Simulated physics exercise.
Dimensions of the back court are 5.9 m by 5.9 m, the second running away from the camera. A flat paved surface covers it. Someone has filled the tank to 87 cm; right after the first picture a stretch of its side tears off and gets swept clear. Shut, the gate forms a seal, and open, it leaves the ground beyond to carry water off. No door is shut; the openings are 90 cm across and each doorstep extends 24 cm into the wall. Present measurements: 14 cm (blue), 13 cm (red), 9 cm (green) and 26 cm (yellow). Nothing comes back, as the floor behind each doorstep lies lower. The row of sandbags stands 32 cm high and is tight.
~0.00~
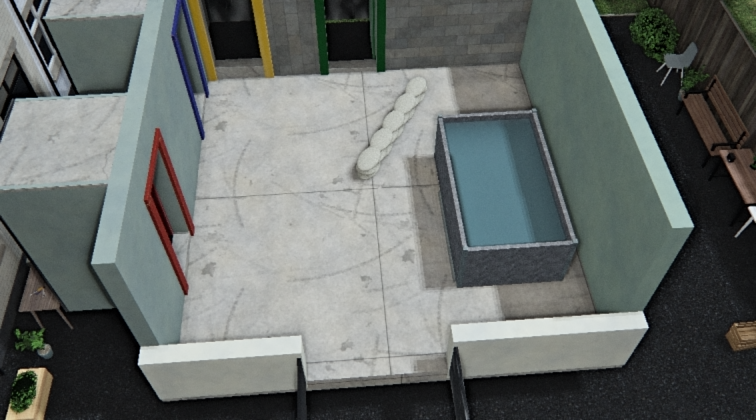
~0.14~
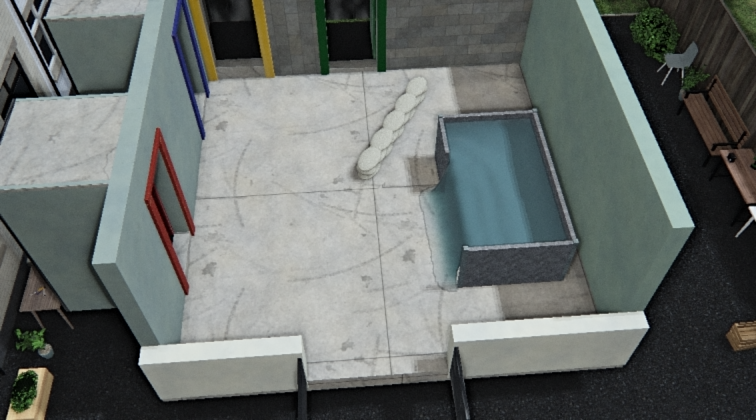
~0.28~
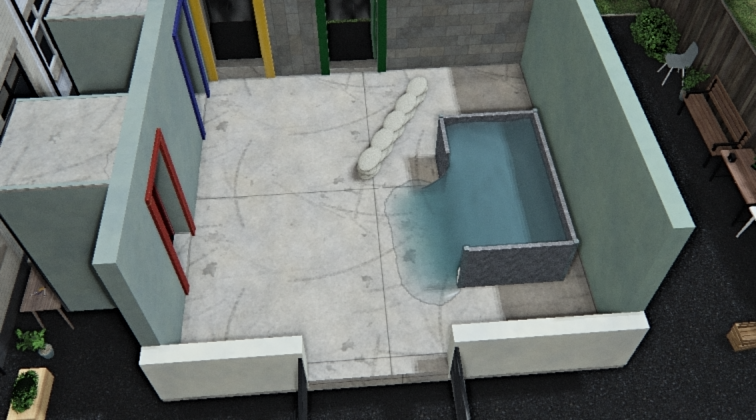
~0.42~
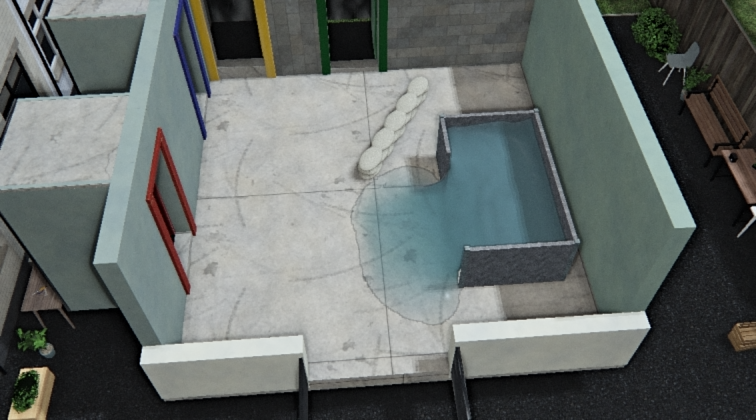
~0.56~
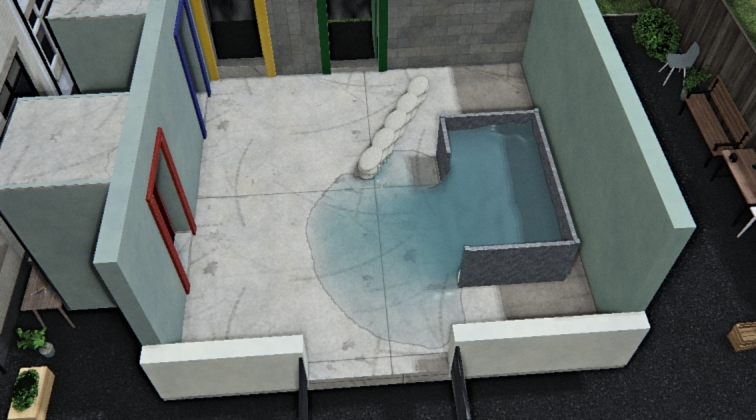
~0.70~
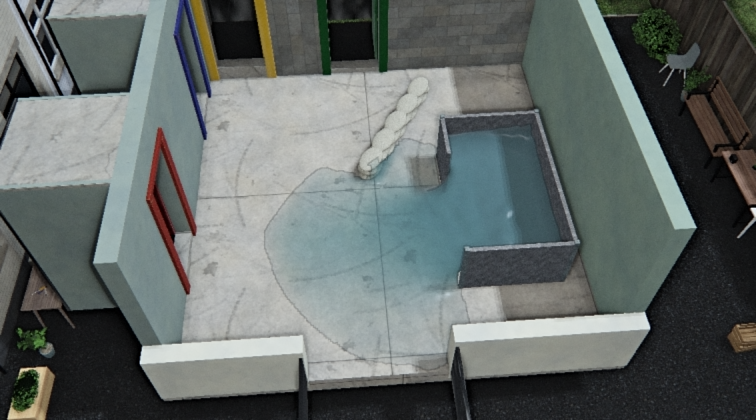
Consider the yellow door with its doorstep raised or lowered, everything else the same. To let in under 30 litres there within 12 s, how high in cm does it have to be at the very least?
At least roughly 17 cm.
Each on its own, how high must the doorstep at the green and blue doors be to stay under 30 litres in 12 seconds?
About 8.5 cm at green and about 10.0 cm at blue.
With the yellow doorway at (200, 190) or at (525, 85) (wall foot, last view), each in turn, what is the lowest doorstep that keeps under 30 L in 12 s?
You'd want roughly 23 cm there first, then roughly 9.5 cm.
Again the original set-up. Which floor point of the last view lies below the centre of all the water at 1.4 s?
It lies near (409, 233) in the last picture.
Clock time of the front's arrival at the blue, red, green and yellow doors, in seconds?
Blue 1.8 s, red 0.9 s, green 3.4 s, yellow 2.4 s.
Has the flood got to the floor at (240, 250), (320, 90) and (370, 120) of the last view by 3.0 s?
One by one: Drenched, clear, clear.
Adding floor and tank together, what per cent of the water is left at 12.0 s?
What remains is some 68 per cent of the water.
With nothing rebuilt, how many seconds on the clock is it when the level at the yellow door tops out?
The level tops out near 5.0 seconds.
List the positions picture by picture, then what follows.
In the first frame, the tank at (502, 178) is whole and still, 87 cm deep; the yellow door at (233, 35) is dry.
In the second frame, the gap is at (455, 222), the front 0.3 m out at (426, 209); the back of the tank holds 87 cm.
In the third frame, the gap is at (455, 225), the front 0.9 m out at (394, 226); the back of the tank holds 78 cm.
In the fourth frame, the gap is at (455, 226), the front 1.5 m out at (356, 222); the back of the tank holds 77 cm.
In the fifth frame, the front is at (311, 231), 2.2 m from the gap at (455, 227); 5.7 m2 of floor is wet, 72 cm left at the back.
In the sixth frame, the front is at (272, 250), 2.8 m from the gap at (455, 228); 7.8 m2 of floor is wet, 66 cm left at the back; the yellow door at (235, 34), 5.2 m from the gap, is still 2.8 m from the nearest water.
After 1.4 s water covers 50 % of the floor, deepest (34 cm) near (188, 292); it has not reached the yellow door.
After 3.0 s water covers 55 % of the floor, deepest (29 cm) near (192, 251); 22 cm at the yellow door, 0 litres in over its 26 cm doorstep.
After 12.0 s water covers 95 % of the floor, deepest (10 cm) near (208, 111); 9 cm at the yellow door, 0 litres in over its 26 cm doorstep.
At the yellow door as built, the water arrived by 2.4 s and peaked near 23 cm at 4.8 s.
With a doorstep of 15.5 cm, 46 litres would have come in within the 12 s; with 21 cm, 6 litres. So under 30 litres takes about 17 cm.
